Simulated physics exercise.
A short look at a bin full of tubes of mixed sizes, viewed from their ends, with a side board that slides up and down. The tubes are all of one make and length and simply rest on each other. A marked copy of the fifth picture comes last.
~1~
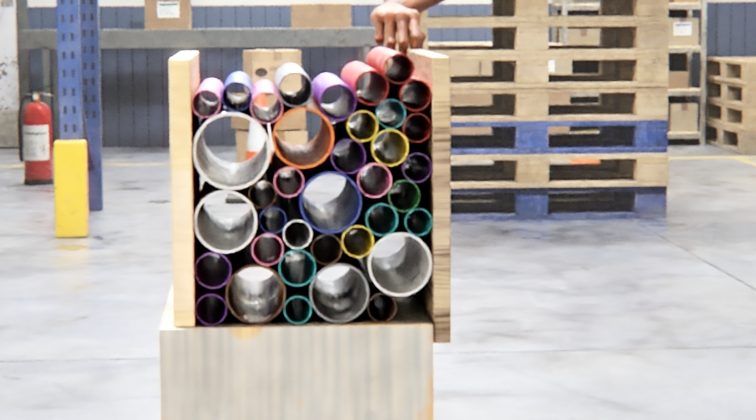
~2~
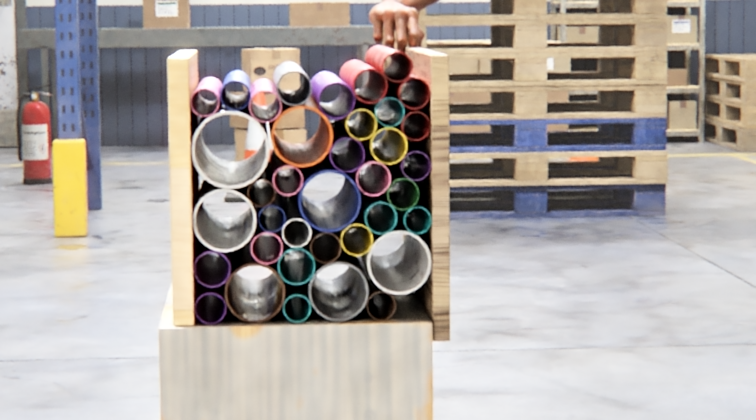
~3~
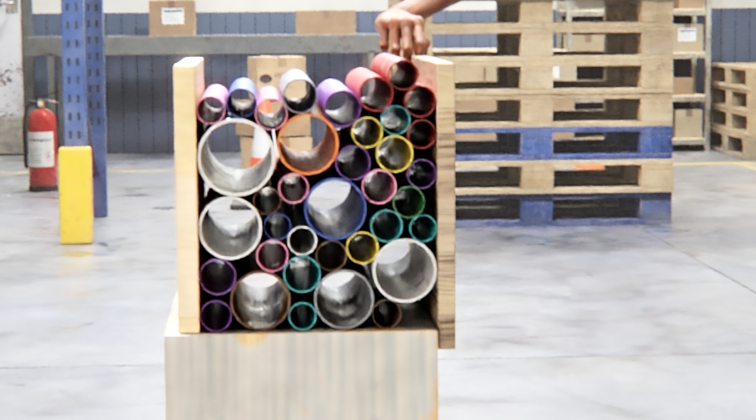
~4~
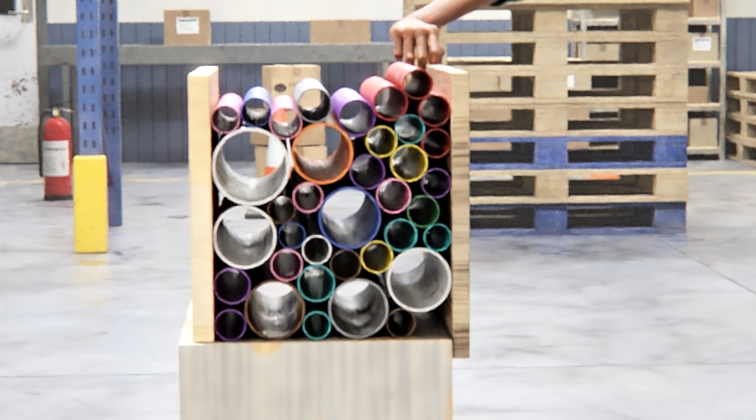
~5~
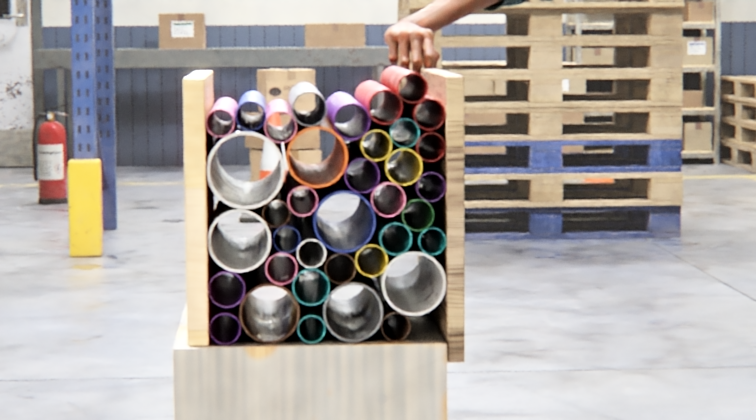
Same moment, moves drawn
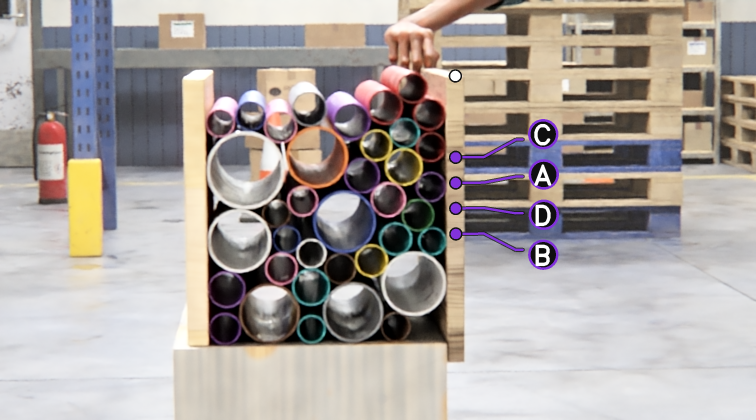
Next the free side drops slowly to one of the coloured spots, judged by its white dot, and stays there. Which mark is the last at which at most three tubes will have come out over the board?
At most to C.
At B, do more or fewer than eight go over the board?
It loses more than eight.
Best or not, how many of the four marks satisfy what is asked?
One of them.
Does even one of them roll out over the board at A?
Yes.
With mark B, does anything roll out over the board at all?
At B: Yes.
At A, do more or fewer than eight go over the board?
Fewer than eight.
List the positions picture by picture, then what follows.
The first picture shows a purple tube (417, 167); an orange tube (303, 138); a red tube (416, 95).
The second picture shows a red tube (415, 93); a blue tube (236, 96).
The third picture shows side board (429, 190); a purple tube (216, 315).
The fourth picture shows a turquoise tube (317, 283); a yellow tube (376, 257).
The fifth picture shows a blue tube (345, 222); a purple tube (431, 187); an orange tube (317, 157).
On the marked copy, A at (456, 183); B at (456, 234); C at (456, 157); D at (456, 209); the white dot at (455, 76).
With C. Early on, top of the board (446, 118).
Further on, top of the board (446, 157).
At the end, top of the board (446, 157), two out over the board.
As for the rest, A more than three out over the board; B more than three out over the board; D more than three out over the board.
